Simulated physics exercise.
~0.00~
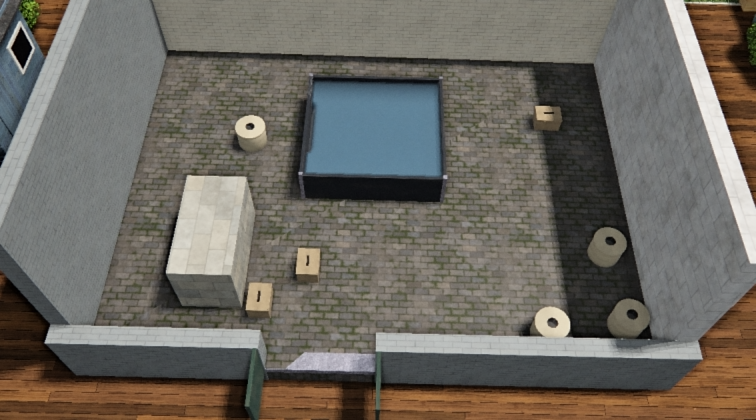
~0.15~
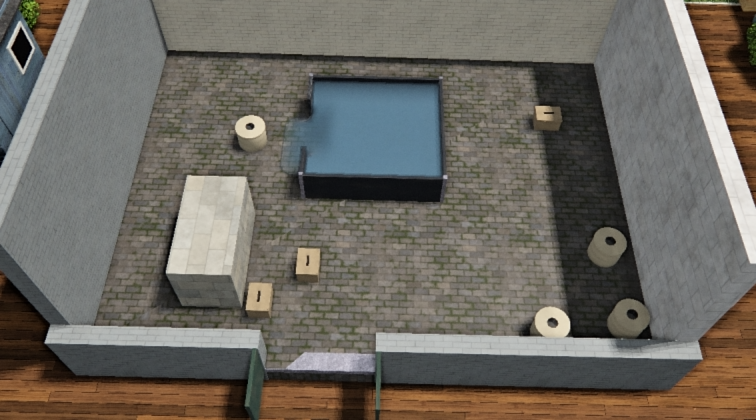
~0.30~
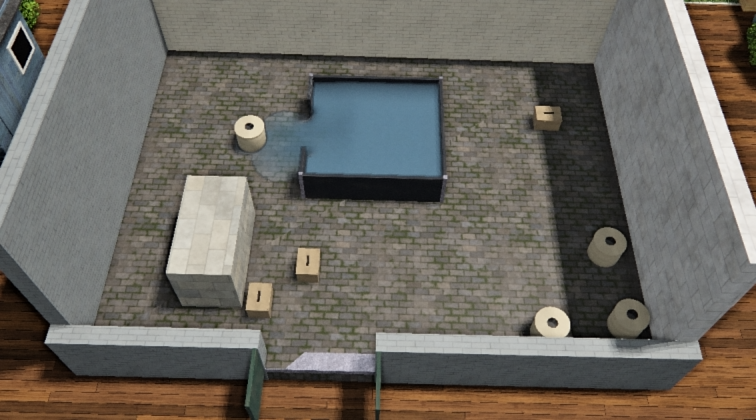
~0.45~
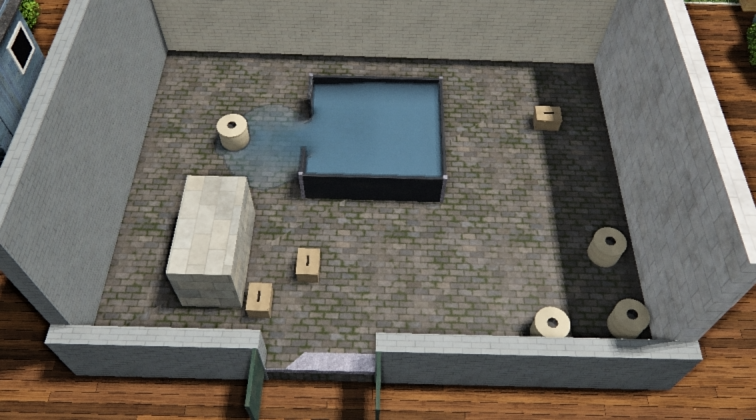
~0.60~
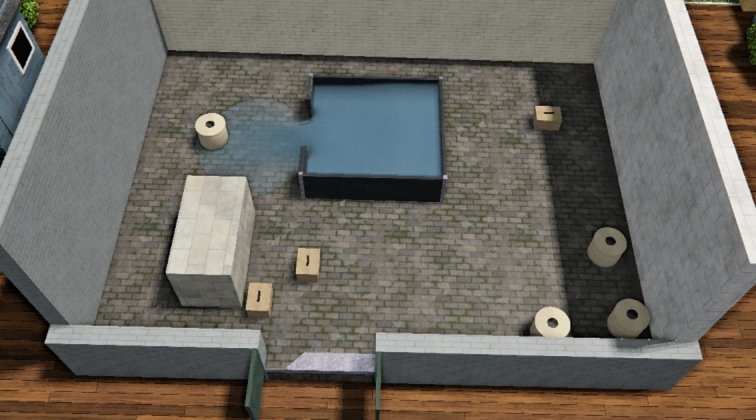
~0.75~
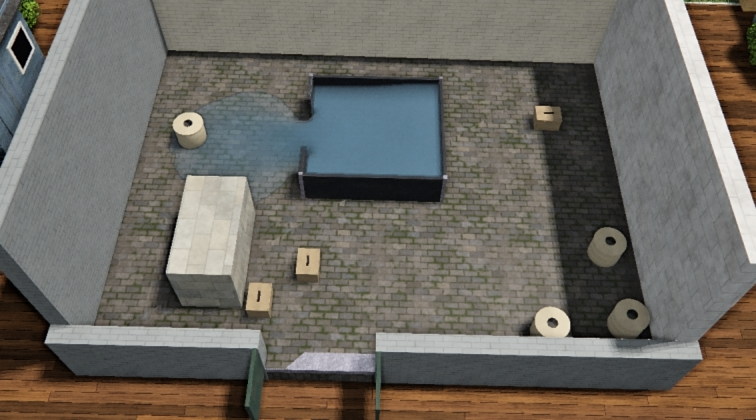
At first, a square pool of blue water stands in a walled, paved yard dotted with small boxes and round tubs. Its left side opens and water spreads leftward over the paving to the nearest tub. The tub then slides a short way left as the wet patch widens, while everything else stays put.
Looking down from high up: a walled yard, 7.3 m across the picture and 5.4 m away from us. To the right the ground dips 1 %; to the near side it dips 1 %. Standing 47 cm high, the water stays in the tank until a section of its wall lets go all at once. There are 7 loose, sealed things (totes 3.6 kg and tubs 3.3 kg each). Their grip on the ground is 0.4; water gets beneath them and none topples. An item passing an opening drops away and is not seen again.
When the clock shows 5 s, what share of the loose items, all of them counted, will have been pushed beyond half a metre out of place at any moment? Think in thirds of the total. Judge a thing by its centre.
We'll see only a small share moved that far, short of a third.
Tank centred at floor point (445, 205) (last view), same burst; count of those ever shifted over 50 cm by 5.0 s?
Then 3 of them would.
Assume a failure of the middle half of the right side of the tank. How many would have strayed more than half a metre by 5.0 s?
Then 4 of them would.
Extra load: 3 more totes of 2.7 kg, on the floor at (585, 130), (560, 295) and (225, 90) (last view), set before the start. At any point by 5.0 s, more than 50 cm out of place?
Taking them one by one: It stays within, then it stays within, then it goes beyond.
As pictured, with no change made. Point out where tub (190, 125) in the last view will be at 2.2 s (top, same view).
About pixel (153, 115).
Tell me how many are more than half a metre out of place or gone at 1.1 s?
Result: 1.
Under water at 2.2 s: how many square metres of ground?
Around 13 m2 of it.
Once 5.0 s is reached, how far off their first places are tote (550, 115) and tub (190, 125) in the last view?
In turn: 0 cm, 140 cm.
After 1.1 s 1 of 7 are over 50 cm from their spots; 0 afloat.
After 2.2 s 1 of 7 are over 50 cm from their spots; 1 afloat.
After 3.5 s 1 of 7 are over 50 cm from their spots; 1 afloat.
After 5.0 s 2 of 7 are over 50 cm from their spots, and 2 have been at some point; 1 afloat.
